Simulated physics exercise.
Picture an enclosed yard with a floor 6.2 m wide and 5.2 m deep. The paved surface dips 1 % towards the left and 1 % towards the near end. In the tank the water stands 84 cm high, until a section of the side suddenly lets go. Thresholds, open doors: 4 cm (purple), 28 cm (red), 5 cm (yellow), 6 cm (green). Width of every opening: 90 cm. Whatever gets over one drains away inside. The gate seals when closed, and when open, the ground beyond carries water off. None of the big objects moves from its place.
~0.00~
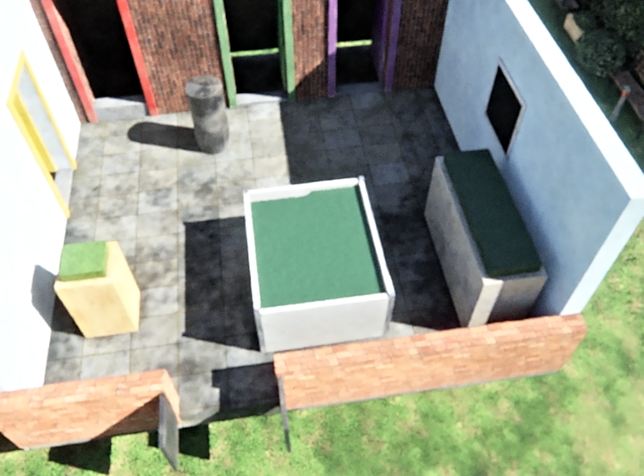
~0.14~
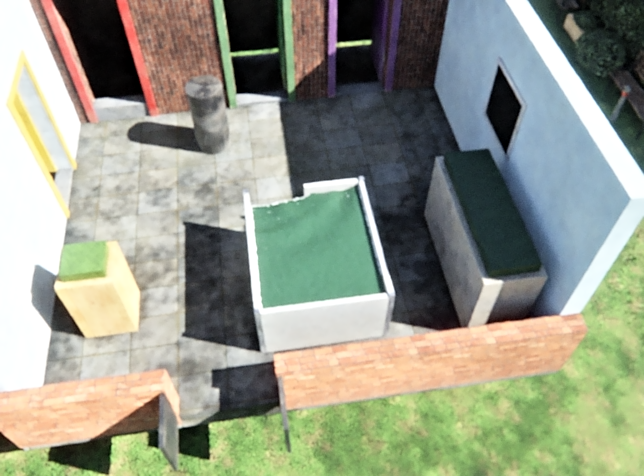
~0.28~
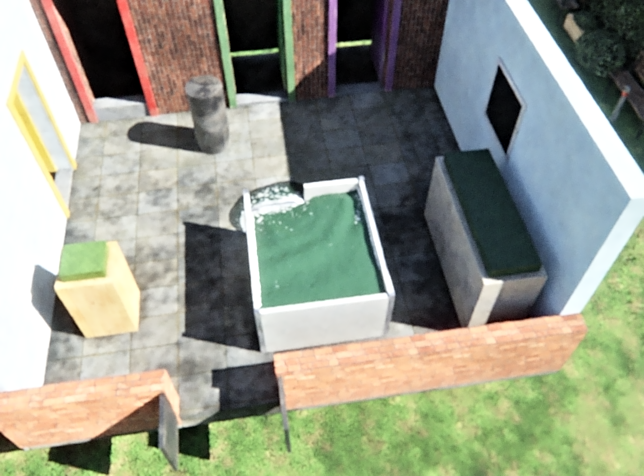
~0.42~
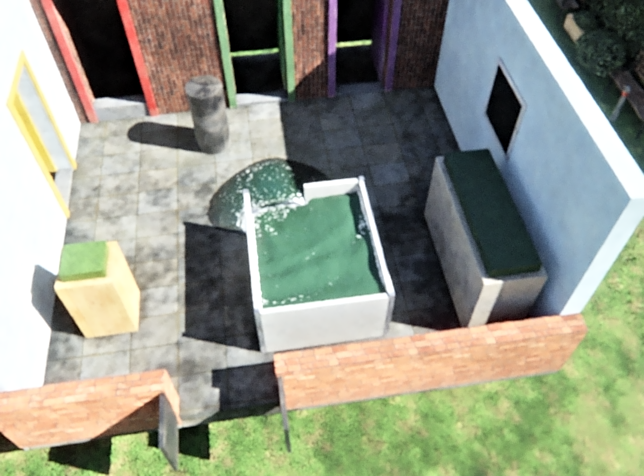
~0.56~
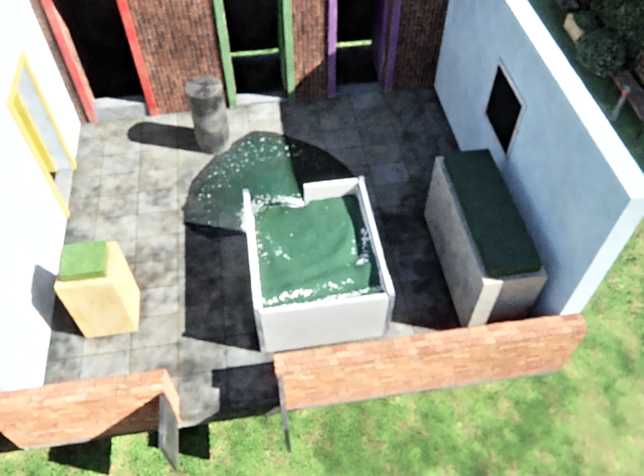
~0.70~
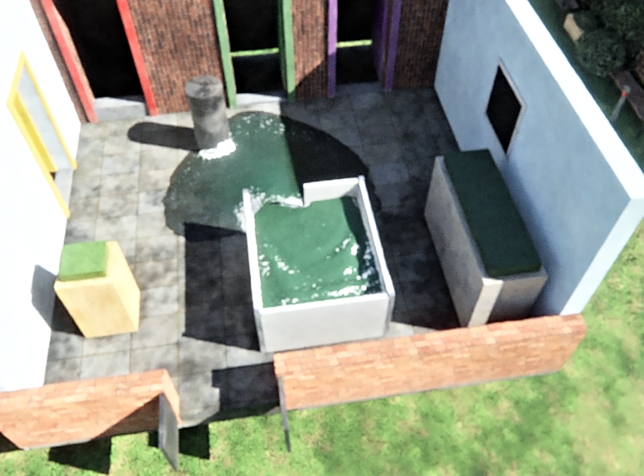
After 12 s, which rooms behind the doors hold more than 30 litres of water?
Room by room: Behind the purple door more than 30 litres, behind the red door 30 litres at most, behind the yellow door more than 30 litres, behind the green door more than 30 litres.
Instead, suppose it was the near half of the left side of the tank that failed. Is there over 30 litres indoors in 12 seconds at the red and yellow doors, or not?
Then: Red under, yellow over.
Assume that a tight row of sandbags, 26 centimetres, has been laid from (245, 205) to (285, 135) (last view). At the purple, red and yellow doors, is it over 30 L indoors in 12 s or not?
Result - purple: Yes, exceeded, red: No, not exceeded, yellow: Yes, exceeded.
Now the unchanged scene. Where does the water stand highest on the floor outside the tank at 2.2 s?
That would be near pixel (80, 129).
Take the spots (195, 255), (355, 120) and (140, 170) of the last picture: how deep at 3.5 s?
Approximately 0, 4 and 6 centimetres, going through them in turn.
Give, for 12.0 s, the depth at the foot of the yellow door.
Roughly 8.0 cm deep.
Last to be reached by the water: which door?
Door: Yellow.
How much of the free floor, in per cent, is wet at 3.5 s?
About 50 per cent.
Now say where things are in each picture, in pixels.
The first frame shows the tank at (314, 244) is whole and still, 84 cm deep.
In the second frame, the front is at a hidden place, 0.5 m from the gap on the tank's far side; 0.2 m2 of floor is under water; 84 cm left at the back of the tank.
In the third frame, water pours out on the tank's far side and has run 0.9 m, to a hidden place; typically 12 cm deep outside, 84 cm at the tank's back.
In the fourth frame, the front is at (283, 162), 1.4 m from the gap on the tank's far side; 2.0 m2 of floor is under water; 81 cm left at the back of the tank.
In the fifth frame, water pours out on the tank's far side and has run 2.1 m, to (250, 137); typically 5 cm deep outside, 74 cm at the tank's back.
In the sixth frame, the front is at (240, 116), 2.7 m from the gap on the tank's far side; 5.6 m2 of floor is under water; 72 cm left at the back of the tank.
After 1.4 s water covers 40 % of the floor and is deepest (36 cm) near (276, 221); purple door 8 cm at the sill, 0 L in, red door 5 cm at the sill, 0 L in, yellow door not reached, green door 14 cm at the sill, 60 L in.
After 2.2 s water covers 40 % of the floor and is deepest (35 cm) near (80, 129); purple door 13 cm at the sill, 25 L in, red door 16 cm at the sill, 0 L in, yellow door 9 cm at the sill, 5 L in, green door 19 cm at the sill, 204 L in.
After 3.5 s water covers 50 % of the floor and is deepest (20 cm) near (276, 221); purple door 8 cm at the sill, 54 L in, red door 15 cm at the sill, 0 L in, yellow door 13 cm at the sill, 42 L in, green door 19 cm at the sill, 347 L in.
After 7.0 s water covers 85 % of the floor and is deepest (12 cm) near (39, 417); purple door 6 cm at the sill, 73 L in, red door 8 cm at the sill, 0 L in, yellow door 8 cm at the sill, 120 L in, green door 8 cm at the sill, 458 L in.
After 12.0 s water covers 95 % of the floor and is deepest (10 cm) near (110, 293); purple door 3 cm at the sill, 75 L in, red door 6 cm at the sill, 0 L in, yellow door 8 cm at the sill, 140 L in, green door 4 cm at the sill, 464 L in.
